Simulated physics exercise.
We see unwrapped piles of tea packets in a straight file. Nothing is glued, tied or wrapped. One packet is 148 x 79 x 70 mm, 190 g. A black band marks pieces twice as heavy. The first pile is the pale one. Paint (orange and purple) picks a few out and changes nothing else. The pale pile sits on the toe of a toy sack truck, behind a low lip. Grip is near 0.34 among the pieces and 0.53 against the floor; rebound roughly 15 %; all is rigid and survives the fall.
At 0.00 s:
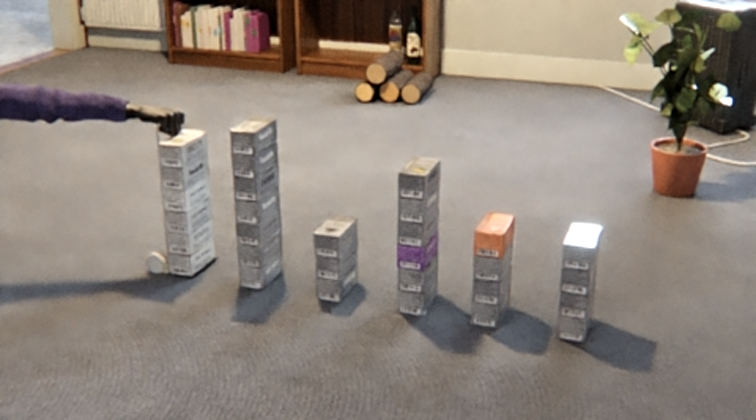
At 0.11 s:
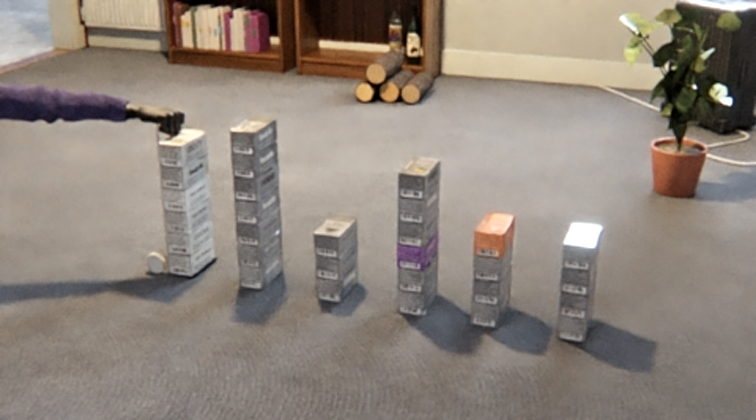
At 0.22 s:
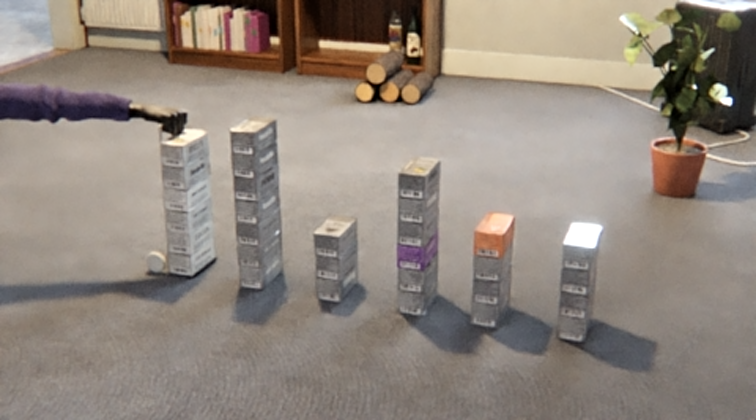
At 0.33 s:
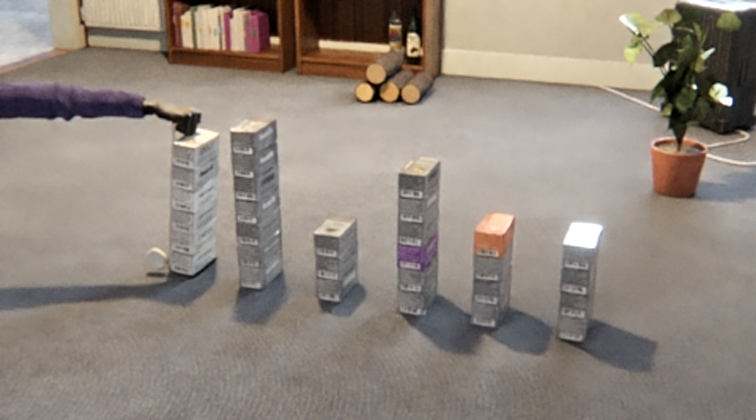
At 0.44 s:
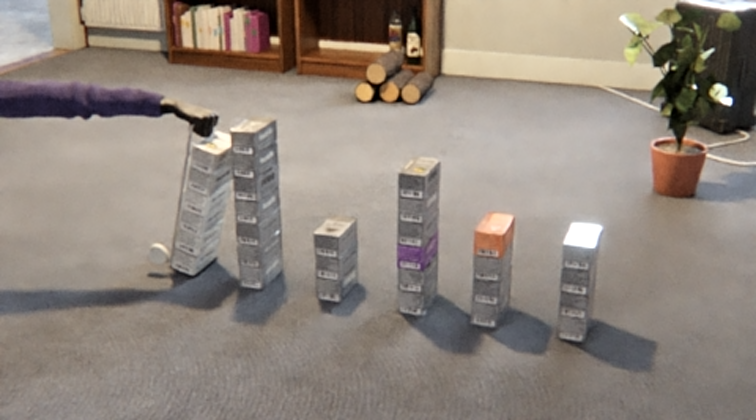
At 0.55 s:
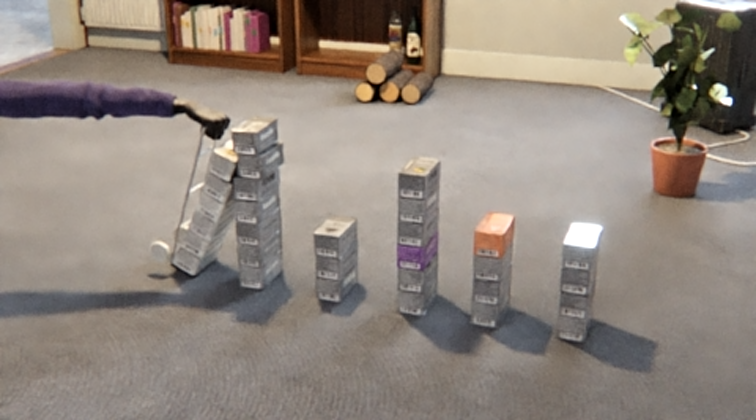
On a grey carpeted floor seen from slightly above, with shelves, stacked logs and a potted plant behind, the camera stays still. Six piles of small packets stand in a row, the pale one at left on a little truck, with a purple packet and an orange one farther right. A purple-sleeved arm tilts the truck rightward, and the pale pile leans against its neighbour, shifting a packet near its top.
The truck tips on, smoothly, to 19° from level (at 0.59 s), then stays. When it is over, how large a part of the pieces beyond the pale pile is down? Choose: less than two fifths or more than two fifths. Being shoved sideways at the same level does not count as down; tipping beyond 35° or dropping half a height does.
The part is over two fifths.
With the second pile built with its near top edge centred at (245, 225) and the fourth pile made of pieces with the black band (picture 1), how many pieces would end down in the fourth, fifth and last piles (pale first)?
In that case fourth 0, fifth 0, last 0.
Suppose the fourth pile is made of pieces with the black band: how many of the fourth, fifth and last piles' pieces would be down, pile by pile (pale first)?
In that case fourth 6, fifth 4, last 3.
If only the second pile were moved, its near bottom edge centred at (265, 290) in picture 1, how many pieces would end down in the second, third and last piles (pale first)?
Then second 6, third 3, last 3.
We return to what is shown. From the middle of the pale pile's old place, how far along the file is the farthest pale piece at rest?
Some 44 cm.
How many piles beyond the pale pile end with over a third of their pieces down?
4 of them.
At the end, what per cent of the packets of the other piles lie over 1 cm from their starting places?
90 per cent.
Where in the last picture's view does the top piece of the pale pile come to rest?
Near (324, 234).
After 0.96 s, 6 of the pale pile down; 2 of the 24 other packets down.
After 1.42 s, 6 of the pale pile down; 10 of the 24 other packets down; purple packet leaning 27°; orange packet shifted 32 mm.
At rest (2.8 s), 6 of the pale pile down; 17 of the 24 other packets down; orange packet 14 cm lower; purple packet 7 cm lower. That is 71 per cent. As the last picture would show them, middles, orange packet near (554, 290), purple packet near (482, 280).
